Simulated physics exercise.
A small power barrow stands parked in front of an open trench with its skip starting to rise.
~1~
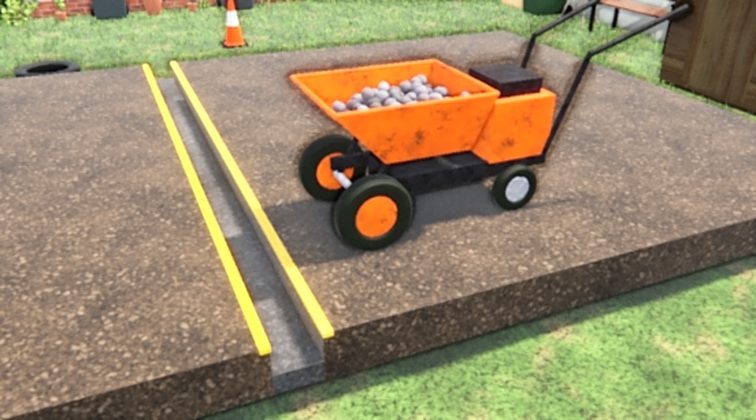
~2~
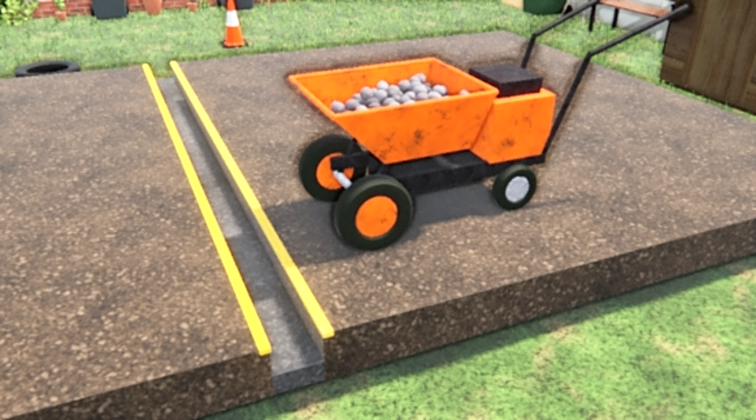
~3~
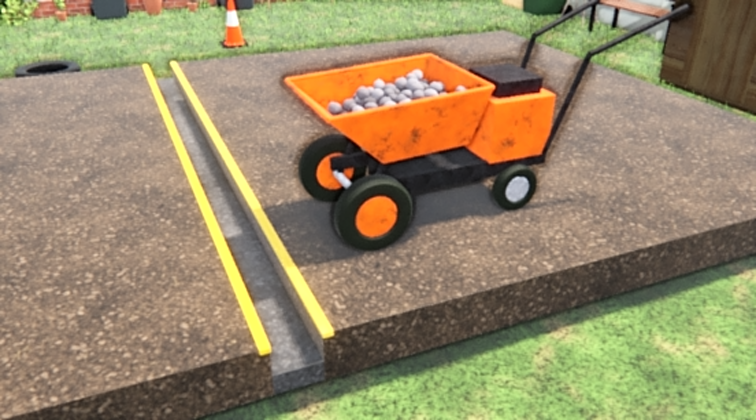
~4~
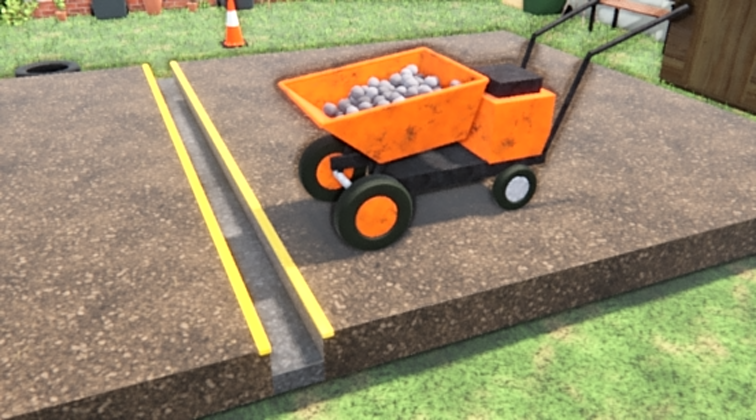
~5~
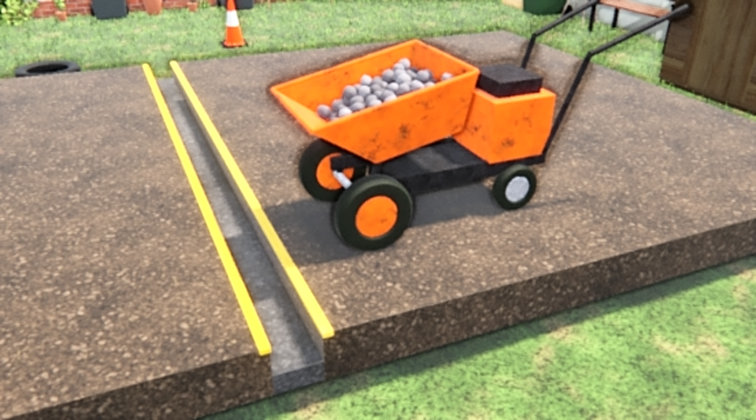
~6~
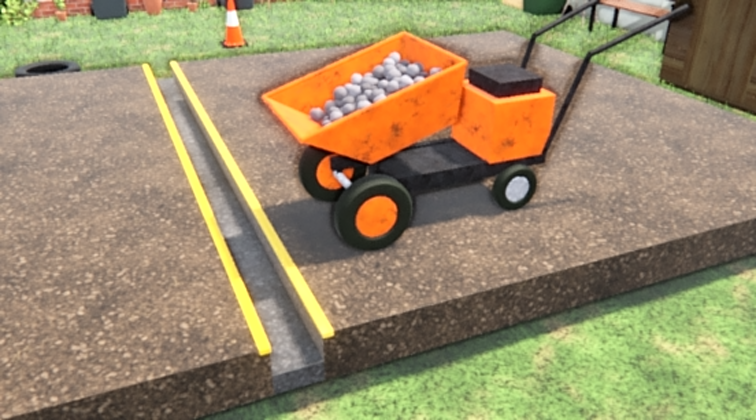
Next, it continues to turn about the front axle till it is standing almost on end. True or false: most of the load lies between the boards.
False.
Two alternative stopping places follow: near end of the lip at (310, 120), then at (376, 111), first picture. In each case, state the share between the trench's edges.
Roughly 0 percent the first time, roughly 70 percent the second.
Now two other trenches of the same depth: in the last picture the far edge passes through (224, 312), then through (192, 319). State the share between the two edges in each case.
You'd get 60 in a hundred the first time and 90 in a hundred the second.
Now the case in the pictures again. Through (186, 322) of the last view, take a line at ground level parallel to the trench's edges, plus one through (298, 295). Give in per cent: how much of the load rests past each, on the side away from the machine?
40 % and 100 %.
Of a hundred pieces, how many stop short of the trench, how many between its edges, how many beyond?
I'd say about 0 per cent short, about 30 between and about 70 beyond.
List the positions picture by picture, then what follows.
Lip of the skip at (335, 117), level; top of the load at (420, 106), round cobbles; first edge of the trench at (305, 292); far edge at (247, 306), the trench under half as wide as the skip, and about half as deep as wide, in the first frame.
Lip of the skip at (334, 118), level; top of the load at (419, 105), in the second frame.
Lip of the skip at (329, 120), tipped barely; top of the load at (416, 102), in the third frame.
Lip of the skip at (322, 125), tipped a little; top of the load at (415, 93), in the fourth frame.
Lip of the skip at (312, 131), tipped a little; top of the load at (408, 89), in the fifth frame.
Lip of the skip at (302, 140), tipped clearly; top of the load at (406, 82); first edge of the trench at (305, 292); far edge at (247, 306), in the sixth frame.
Soon after the last picture, skip tipped steeply; all in the skip.
A little later, skip tipped right over; about half in the skip; a small part in or heaped over the trench; about a third beyond it; a stray few falling.
Later still, skip tipped right over; a stray few in the skip; about a third in or heaped over the trench; about two thirds beyond it.
At rest, skip tipped right over; about a third in or heaped over the trench; about two thirds beyond it.
